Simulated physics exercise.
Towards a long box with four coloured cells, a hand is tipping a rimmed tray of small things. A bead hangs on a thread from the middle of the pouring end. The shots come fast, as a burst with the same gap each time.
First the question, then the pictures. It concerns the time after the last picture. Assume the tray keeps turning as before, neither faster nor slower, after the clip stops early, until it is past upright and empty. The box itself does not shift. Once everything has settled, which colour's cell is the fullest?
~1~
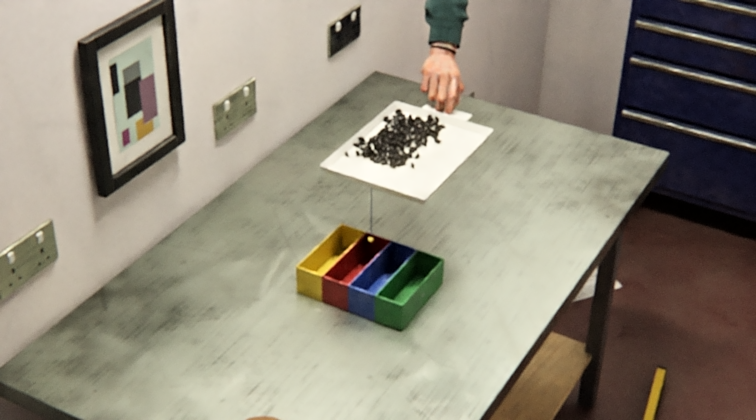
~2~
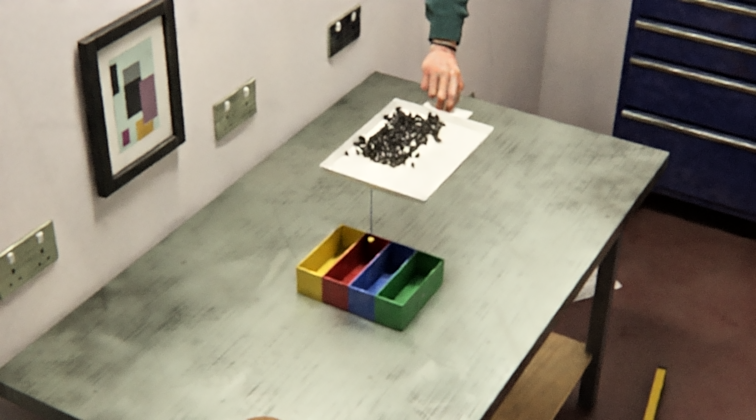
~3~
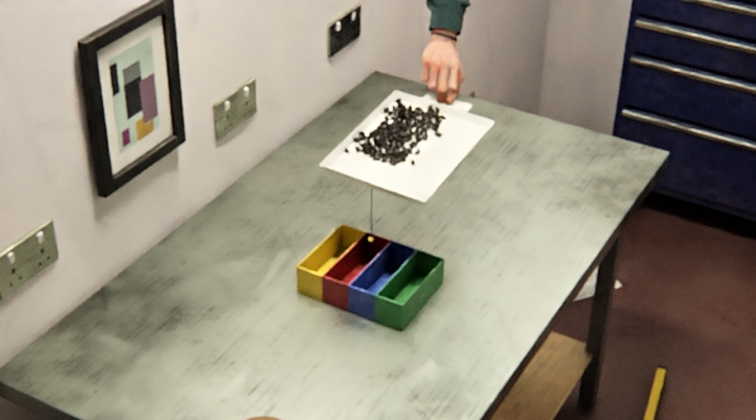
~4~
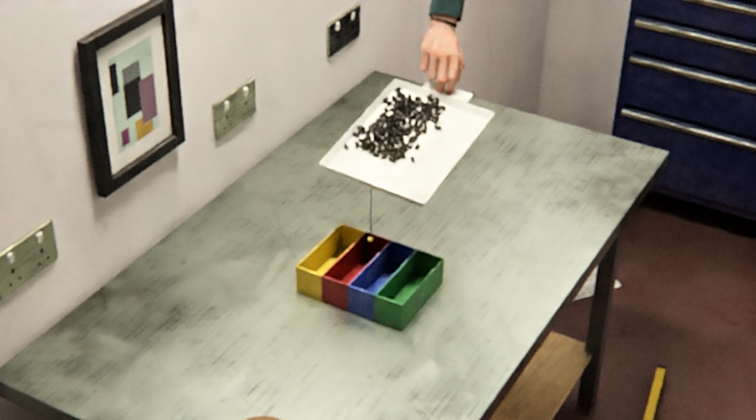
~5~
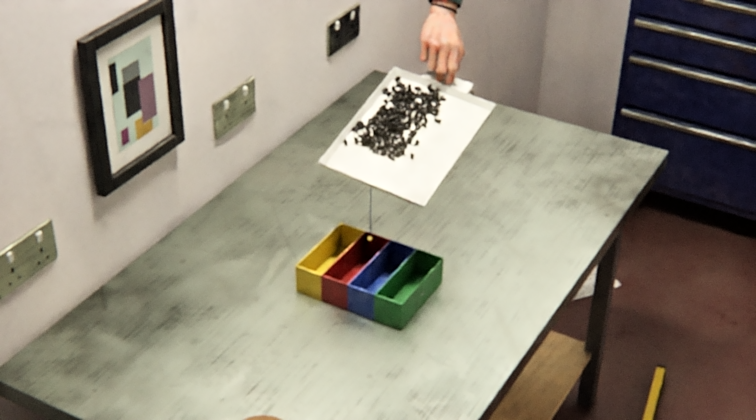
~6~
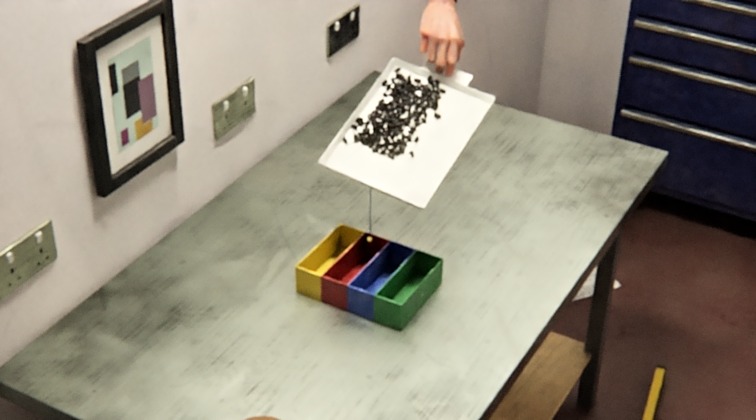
The green cell is the fullest.
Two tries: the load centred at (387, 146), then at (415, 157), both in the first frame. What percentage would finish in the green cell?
About 50 % and 50 %.
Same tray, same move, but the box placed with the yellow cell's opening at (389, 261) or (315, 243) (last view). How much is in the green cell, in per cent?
Trial 1 near 0 percent, trial 2 near 30 percent.
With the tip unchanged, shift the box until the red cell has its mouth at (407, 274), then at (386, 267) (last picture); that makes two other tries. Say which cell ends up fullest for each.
Run one gives the red cell; run two gives the cell in blue.
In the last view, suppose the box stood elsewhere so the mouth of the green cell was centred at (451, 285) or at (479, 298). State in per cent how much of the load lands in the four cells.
Close to 90 per cent, followed by close to 80 per cent.
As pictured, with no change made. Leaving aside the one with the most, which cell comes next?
It's that blue cell.
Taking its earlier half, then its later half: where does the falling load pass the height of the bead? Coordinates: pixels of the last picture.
Around (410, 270) and then (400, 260).
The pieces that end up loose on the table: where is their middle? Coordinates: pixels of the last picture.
(453, 342), about.
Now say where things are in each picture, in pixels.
The first frame shows corners of the pouring end at (324, 165) and (423, 197), level; middle of the load at (398, 140), black beans; bead on its thread at (371, 240); yellow cell at (309, 281); red cell at (335, 291); blue cell at (362, 301); green cell at (389, 311).
The second frame shows corners of the pouring end at (324, 165) and (423, 197), level; middle of the load at (398, 139).
The third frame shows corners of the pouring end at (324, 164) and (423, 198), tipped barely, lowest at the right corner; middle of the load at (398, 134).
The fourth frame shows corners of the pouring end at (324, 162) and (423, 200), tipped a little, lowest at the right corner; middle of the load at (398, 127).
The fifth frame shows corners of the pouring end at (323, 161) and (422, 202), tipped clearly, lowest at the right corner; middle of the load at (398, 121).
The sixth frame shows corners of the pouring end at (323, 161) and (422, 204), tipped clearly, lowest at the right corner; middle of the load at (397, 116); yellow cell at (309, 281); red cell at (334, 291); blue cell at (361, 300); green cell at (388, 310).
Soon after the last picture, tray tipped steeply; about two thirds on the tray; a stray few in the green cell; a stray few in the red cell; about a quarter falling or outside the box.
A little later, tray tipped past a quarter turn; a stray few on the tray; about half in the green cell; about a quarter in the blue cell; a small part in the red cell; a stray few in the yellow cell; about a quarter falling or outside the box.
Later still, tray tipped past a quarter turn; about half in the green cell; about a quarter in the blue cell; a small part in the red cell; a stray few in the yellow cell; a small part falling or outside the box.
At rest, tray tipped past a quarter turn; about half in the green cell; about a quarter in the blue cell; a small part in the red cell; a stray few in the yellow cell; a small part outside the box.
